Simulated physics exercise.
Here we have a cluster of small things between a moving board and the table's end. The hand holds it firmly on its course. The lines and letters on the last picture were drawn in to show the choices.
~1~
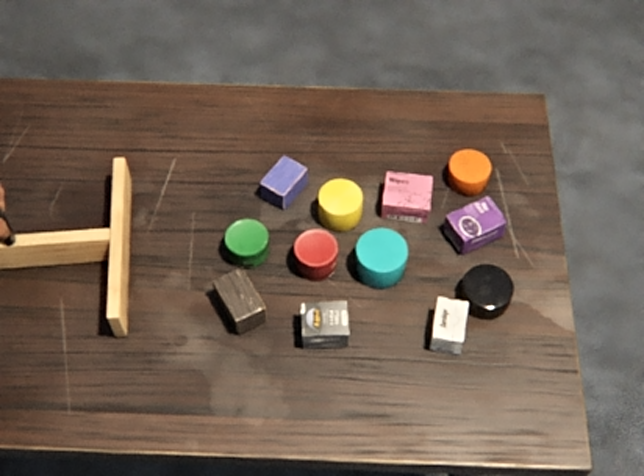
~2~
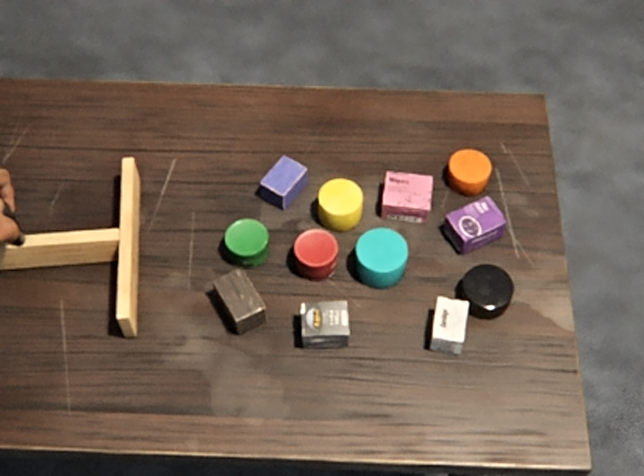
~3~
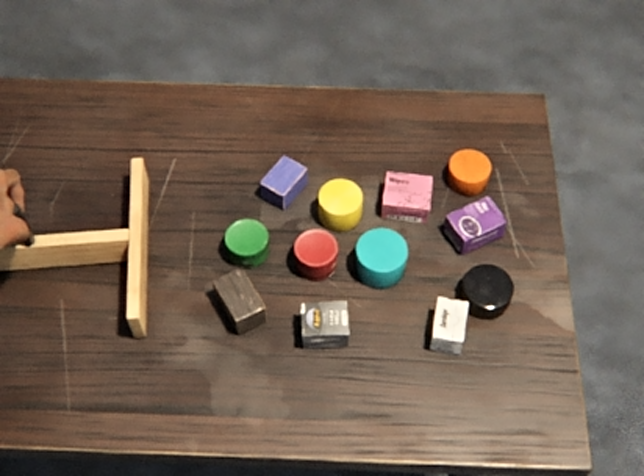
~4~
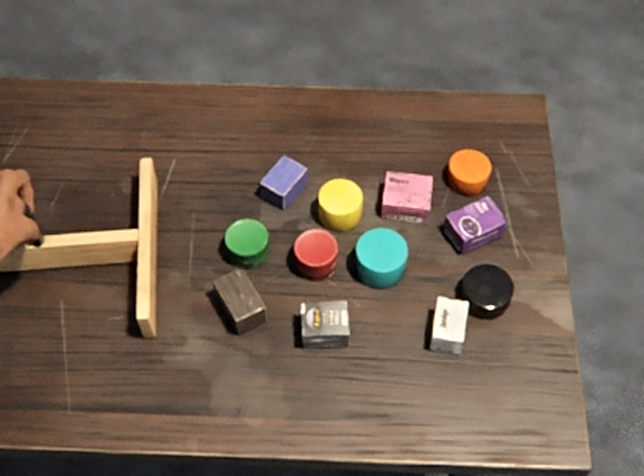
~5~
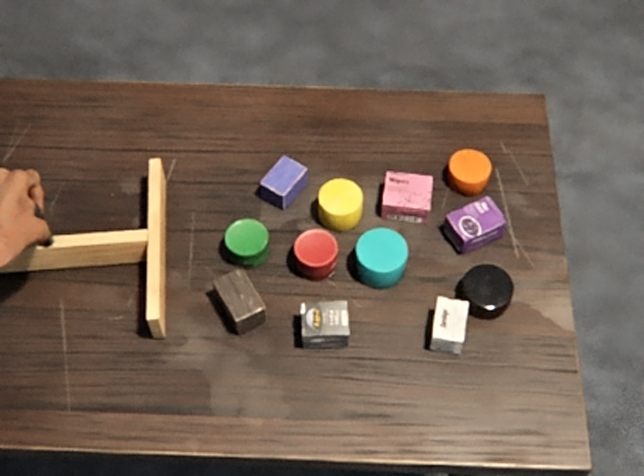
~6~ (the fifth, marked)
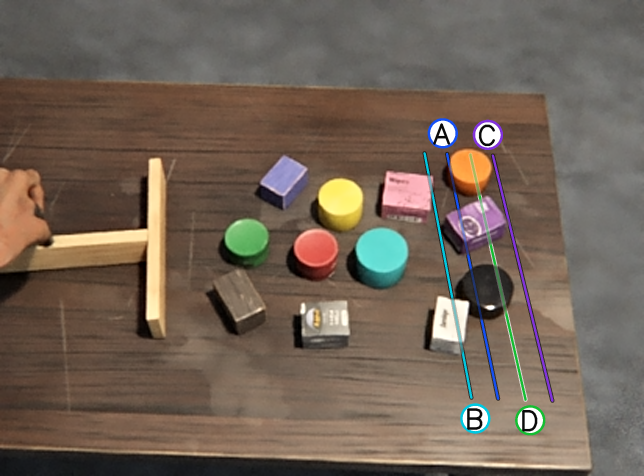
A wooden board, held by a hand, slides slowly right toward a cluster of small objects.
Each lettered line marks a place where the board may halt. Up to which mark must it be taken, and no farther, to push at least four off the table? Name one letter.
It must go as far as C.
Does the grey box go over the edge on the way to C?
Yes.
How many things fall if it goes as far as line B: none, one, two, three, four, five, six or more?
In all, none.
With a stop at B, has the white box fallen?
By then, no.
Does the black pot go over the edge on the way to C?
By then, yes.
On the copy, A at (470, 266); B at (446, 265); C at (520, 268); D at (496, 267).
On C. First, board (286, 238); grey box (356, 325); blue block (306, 177).
Then, board (417, 243); black pot (537, 292); white box (531, 334).
Finally, board (522, 246); white box over the edge; turquoise pot over the edge; five fallen.
By contrast, A drops only two; B drops none; D drops only two.
